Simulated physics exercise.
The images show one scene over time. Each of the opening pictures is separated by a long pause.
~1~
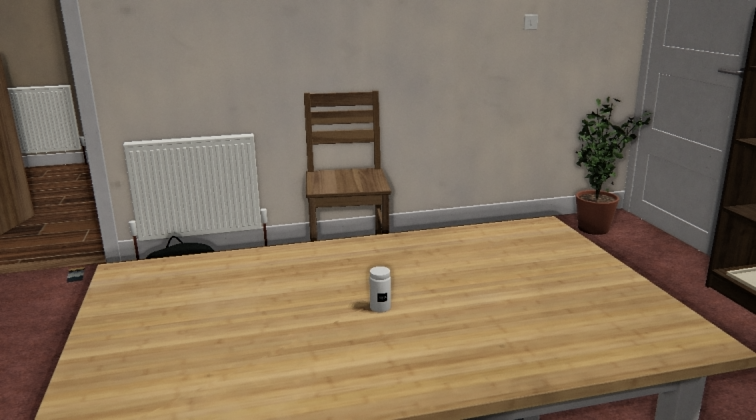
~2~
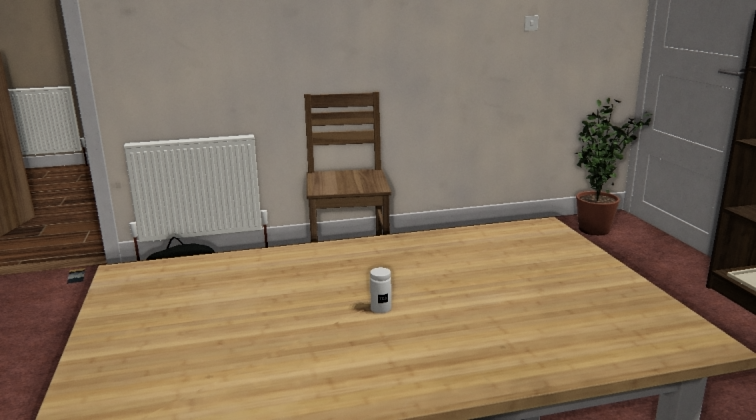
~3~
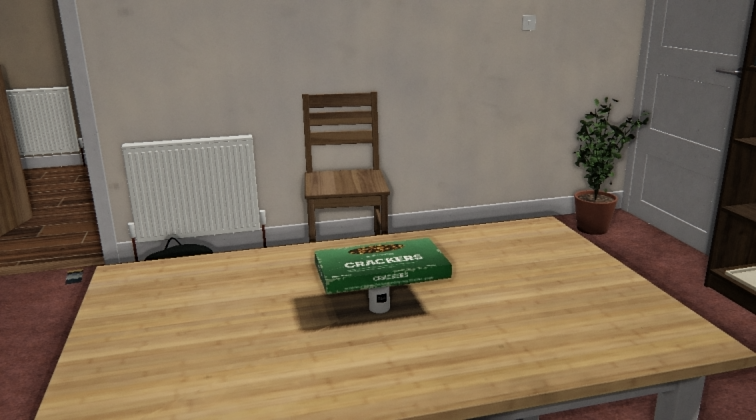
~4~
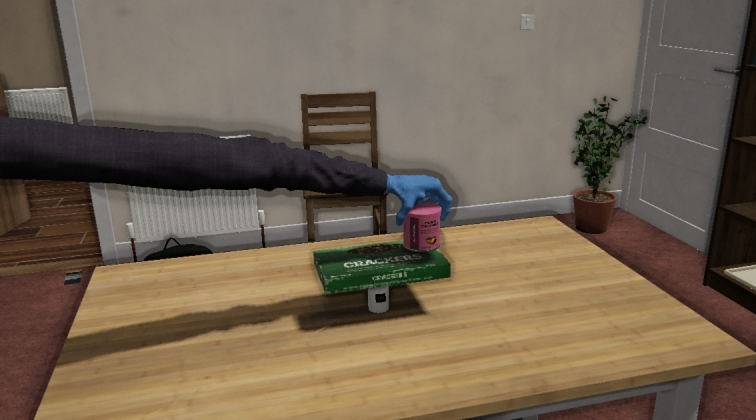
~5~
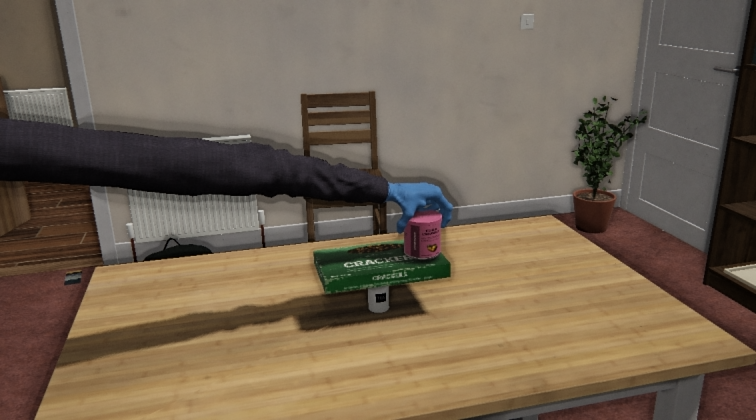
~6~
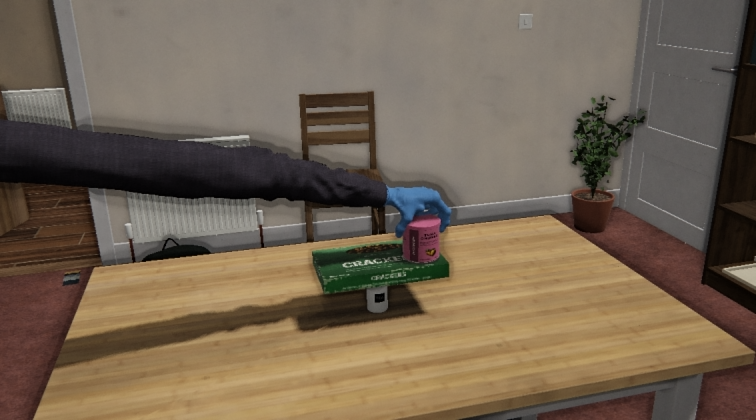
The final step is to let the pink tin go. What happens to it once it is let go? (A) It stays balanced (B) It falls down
Option B: It falls down.
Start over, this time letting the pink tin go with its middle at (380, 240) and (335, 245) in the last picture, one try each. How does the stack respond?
The first time it stays in place, but the second time it tumbles down.
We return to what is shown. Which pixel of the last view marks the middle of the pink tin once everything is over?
Close to pixel (485, 291).
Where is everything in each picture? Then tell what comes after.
The last thing is not in view yet, in the first picture.
The last thing is not in view yet, in the second picture.
The last thing is not in view yet; green packet (381, 264), in the third picture.
Still above its spot; pink tin (422, 226); green packet (380, 264), in the fourth picture.
Still above its spot; pink tin (423, 234); green packet (380, 263), in the fifth picture.
Set down, still held; pink tin (421, 238); green packet (379, 263), in the sixth picture.
Then, 0.30 s past the last view, pink tin now fallen; green packet rocked 43° from its first pose.
Then, 0.40 s past the last view, green packet rocked 52° from its first pose.
Then, 0.70 s past the last view, green packet rocked 36° from its first pose.
Finally, fallen, pink tin; down or leaning hard in the stack, green packet; white shaker still in place. Final places as the last picture's camera would see them, pink tin near (484, 291). The stack comes apart.
